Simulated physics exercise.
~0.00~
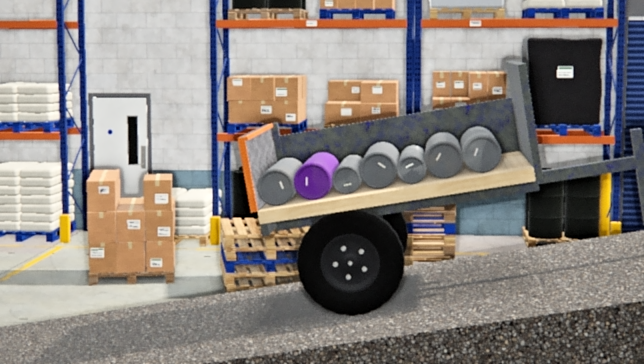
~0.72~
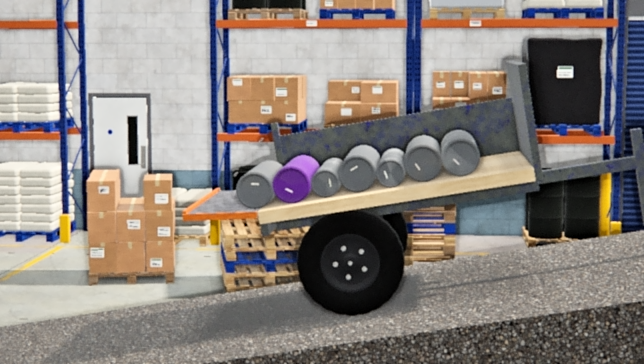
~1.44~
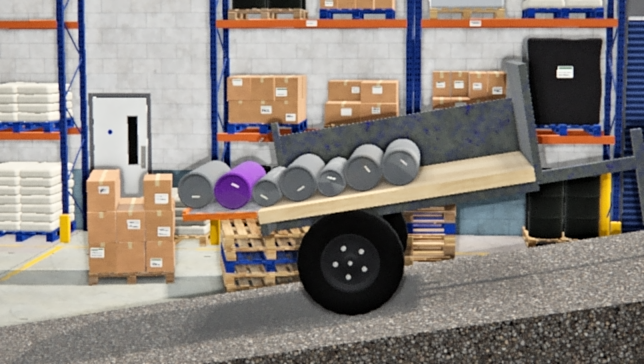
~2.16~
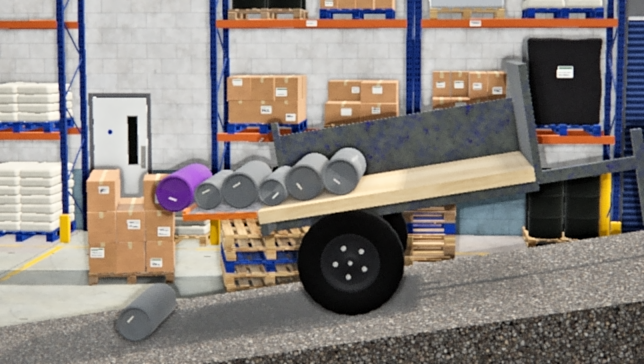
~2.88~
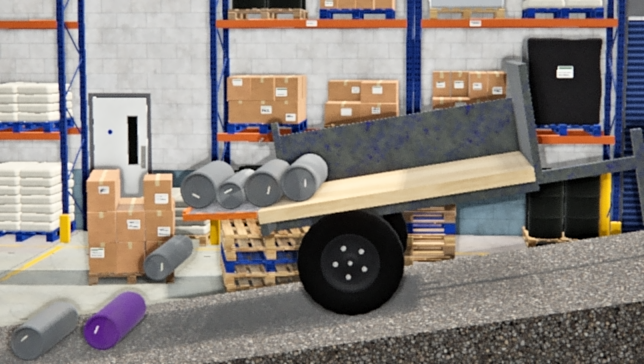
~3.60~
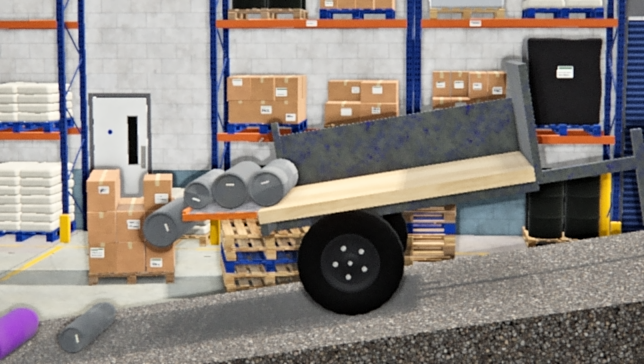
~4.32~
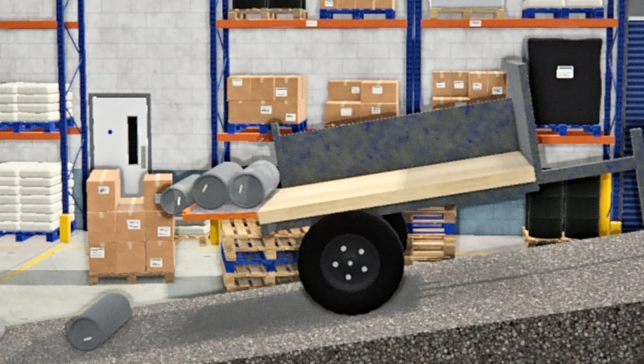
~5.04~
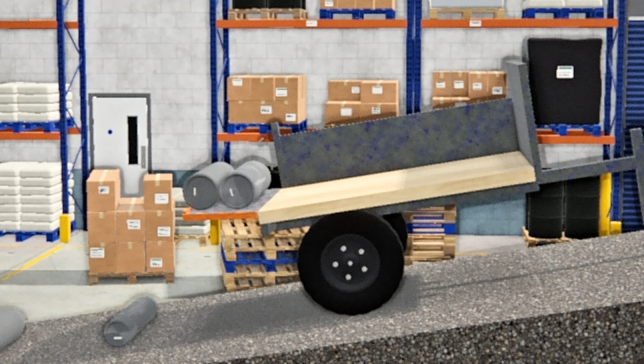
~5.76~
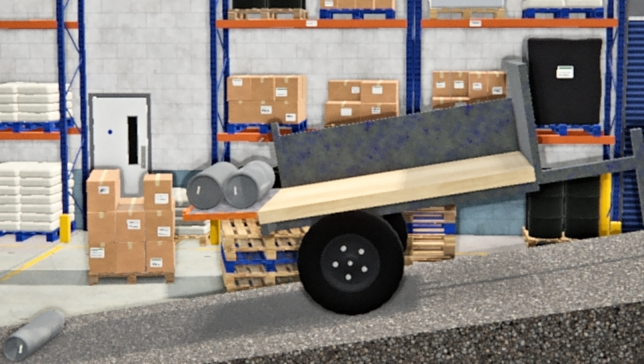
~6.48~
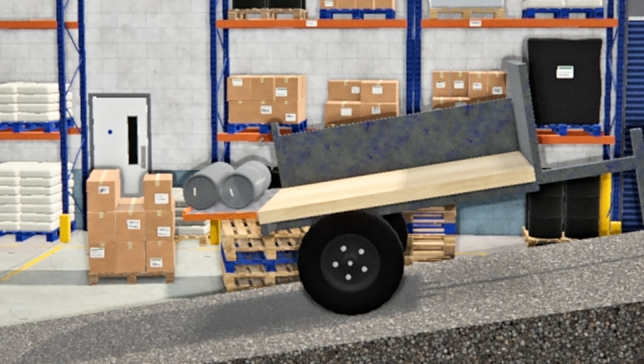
Tilted trailer's tailgate dropping open, cylinders including a purple one rolling left onto the ground, two grey ones staying on the gate.
